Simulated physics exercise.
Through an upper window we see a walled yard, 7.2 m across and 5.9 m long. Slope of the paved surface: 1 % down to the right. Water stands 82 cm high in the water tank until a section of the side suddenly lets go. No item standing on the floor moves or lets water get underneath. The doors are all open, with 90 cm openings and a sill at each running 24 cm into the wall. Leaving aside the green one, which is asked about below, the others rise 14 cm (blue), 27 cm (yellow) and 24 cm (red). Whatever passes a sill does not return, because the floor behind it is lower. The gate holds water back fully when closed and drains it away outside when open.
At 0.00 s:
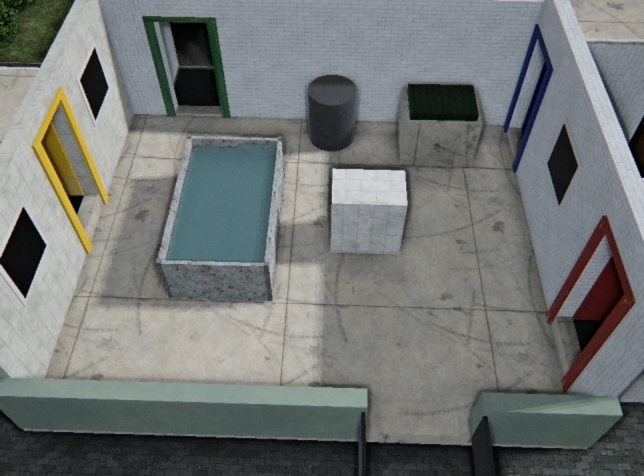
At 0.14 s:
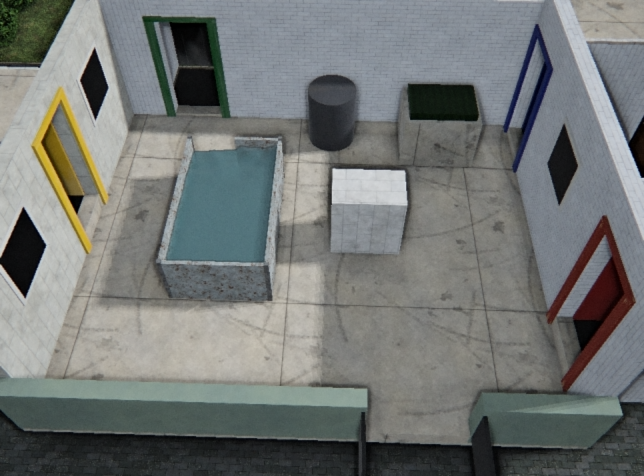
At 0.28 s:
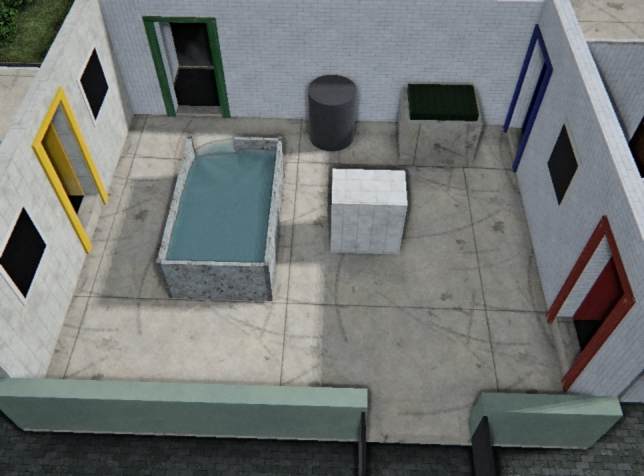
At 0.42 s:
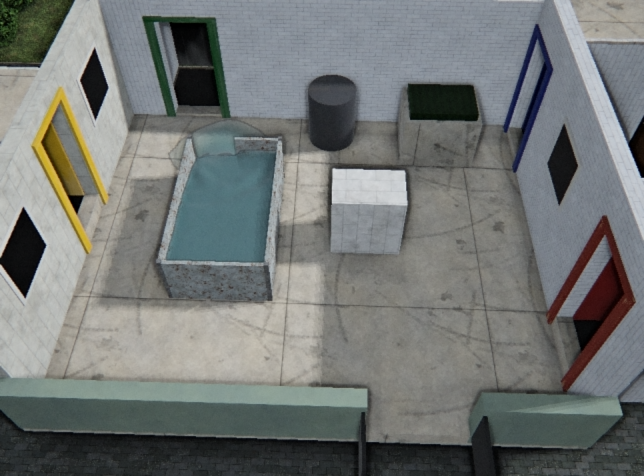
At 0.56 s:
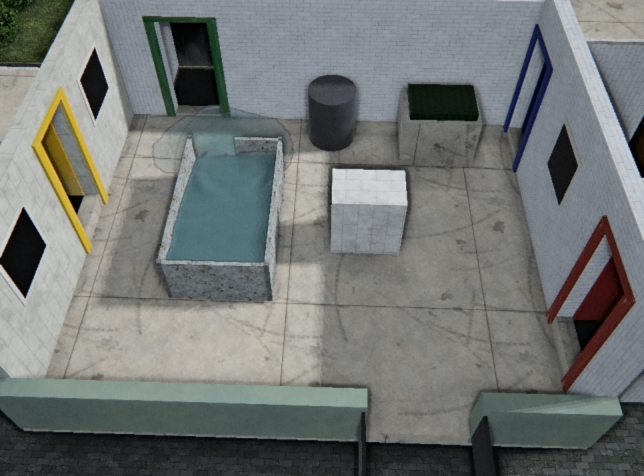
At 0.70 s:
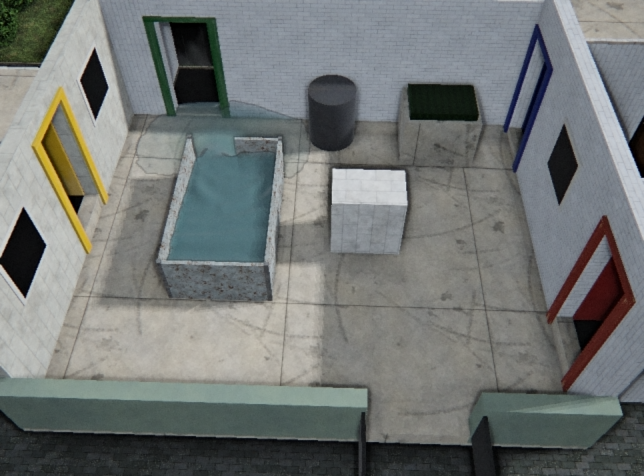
The clip shows a walled yard with coloured doorways and a still stone-sided water tank, whose far side then opens, letting a thin sheet of water pour out and spread across the paving to the green doorway.
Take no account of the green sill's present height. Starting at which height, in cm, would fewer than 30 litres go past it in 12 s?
Starting at roughly 34 cm.
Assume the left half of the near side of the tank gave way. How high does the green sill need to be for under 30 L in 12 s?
About 15 centimetres.
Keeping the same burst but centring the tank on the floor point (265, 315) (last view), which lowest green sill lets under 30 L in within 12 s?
A minimum of about 21 cm.
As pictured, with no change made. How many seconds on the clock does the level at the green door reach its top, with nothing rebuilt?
The level tops out around 2.6 s.
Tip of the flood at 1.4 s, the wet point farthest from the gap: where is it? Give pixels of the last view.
At about (394, 126).
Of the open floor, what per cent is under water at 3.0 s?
Close to 35 per cent of it is wet.
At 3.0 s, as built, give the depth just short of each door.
At the green door the depth is 23 cm, at blue 4 cm, at yellow 4 cm and at red 0 cm.
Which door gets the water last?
The red door.
After 1.4 s water covers 15 % of the floor, deepest (46 cm) near (310, 123); 16 cm at the green door, 137 litres in over its 5 cm sill.
After 3.0 s water covers 35 % of the floor, deepest (34 cm) near (310, 123); 23 cm at the green door, 451 litres in over its 5 cm sill.
After 12.0 s water covers 95 % of the floor, deepest (12 cm) near (310, 130); 9 cm at the green door, 922 litres in over its 5 cm sill.
At the green door as built, the water arrived by 0.6 s and peaked near 25 cm at 2.6 s.
Run again over the same 12 s with other heights there, 65 litres in over 29.5 cm, 6 litres over 39.5 cm. The limit of 30 litres is kept from about 34 cm up.
